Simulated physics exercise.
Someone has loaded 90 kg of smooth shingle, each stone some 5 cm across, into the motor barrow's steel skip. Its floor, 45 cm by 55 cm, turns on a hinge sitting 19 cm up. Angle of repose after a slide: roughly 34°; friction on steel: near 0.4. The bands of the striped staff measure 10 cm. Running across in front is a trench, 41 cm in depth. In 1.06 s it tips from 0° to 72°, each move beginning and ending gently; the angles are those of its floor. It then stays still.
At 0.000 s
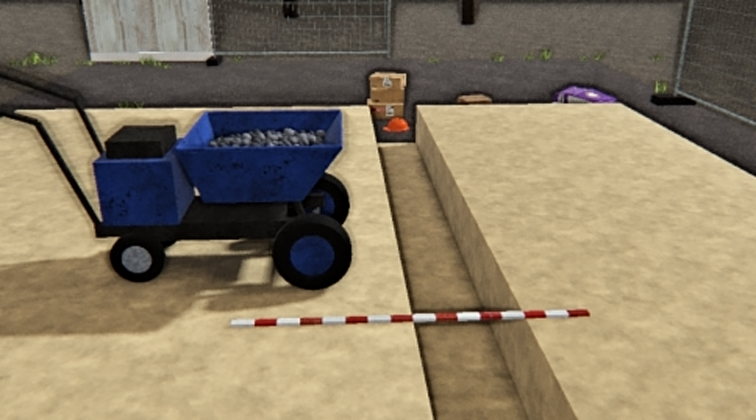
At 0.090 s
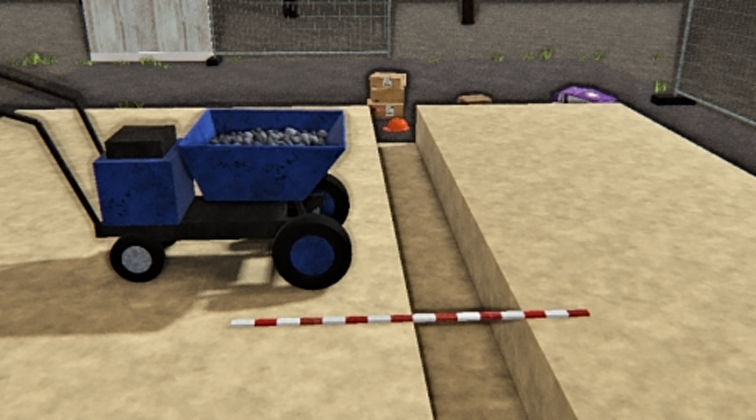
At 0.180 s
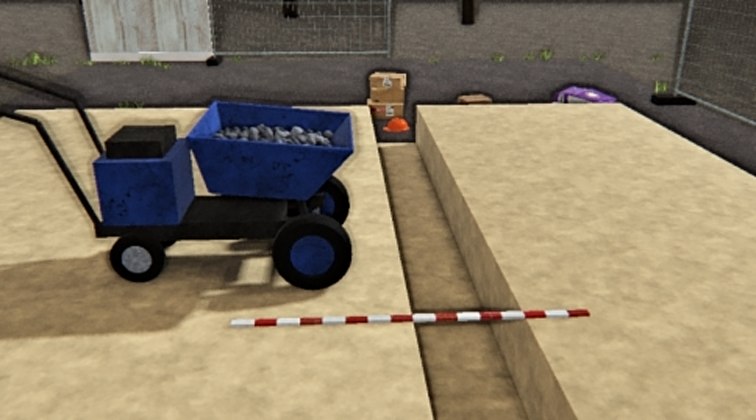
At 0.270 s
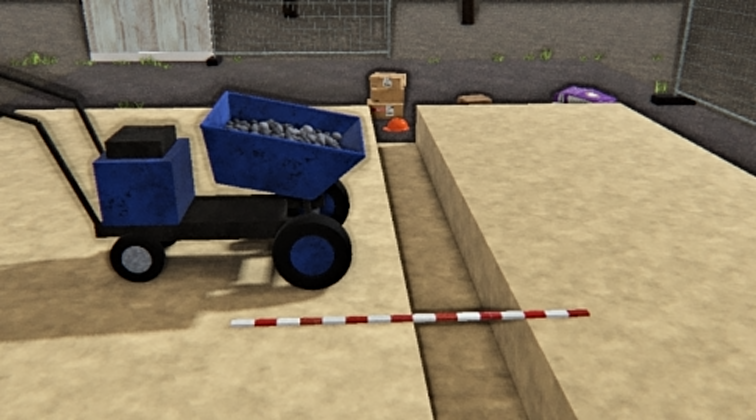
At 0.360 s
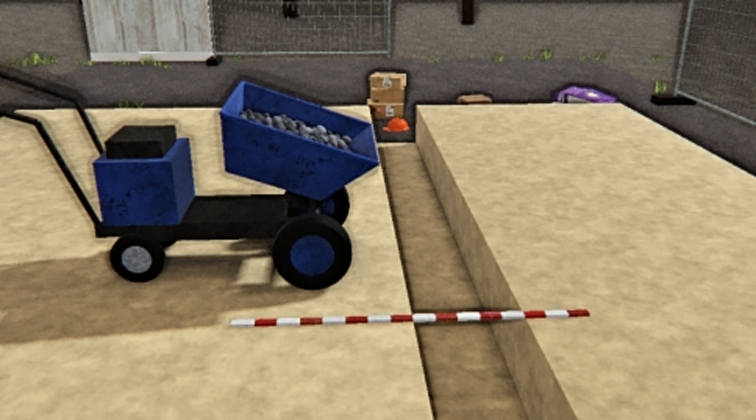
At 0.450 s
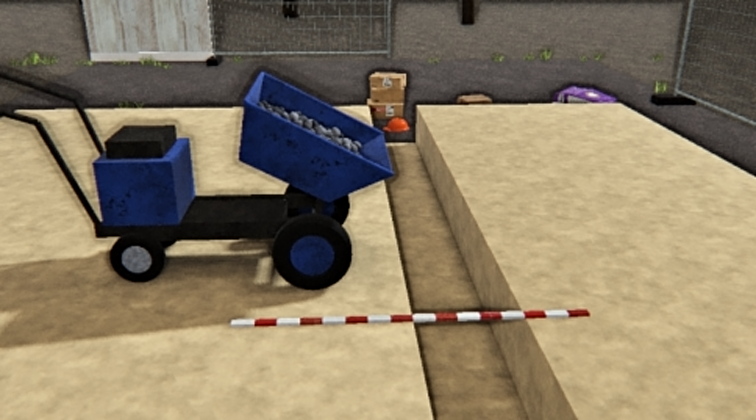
A blue motor barrow loaded with grey stones stands side-on at the left of a sandy yard, seen from slightly above by a camera that stays still. A narrow trench runs beside it, crossed by a red-and-white striped staff, with cardboard boxes, an orange object and fencing behind. The skip starts level, then tilts steadily to the right, its rear rising while the wheels stay put.
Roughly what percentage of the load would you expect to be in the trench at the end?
I'd expect around 99 per cent.
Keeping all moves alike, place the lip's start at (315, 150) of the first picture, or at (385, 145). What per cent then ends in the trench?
I'd say some 100 per cent and some 55 per cent.
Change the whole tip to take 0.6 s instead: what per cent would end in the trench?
Then some 90 per cent would.
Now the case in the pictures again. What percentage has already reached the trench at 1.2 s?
Around 45 per cent of it, at that instant.
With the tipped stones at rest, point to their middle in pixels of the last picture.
At about pixel (459, 314) in the last view.
After 0.8 s the floor is at 61°; 100 % in the skip; the foremost stones are at (414, 200).
After 1.2 s the floor is at 72°; 56 % in the skip, 44 % in the trench; the foremost stones are at (491, 300).
After 1.5 s the floor is at 72°; 18 % in the skip, 81 % in the trench, 1 % past the trench; the foremost stones are at (532, 266).
After 3.5 s the floor is at 72°; 0 % in the skip, 99 % in the trench, 1 % past the trench; the foremost stones are at (562, 272).
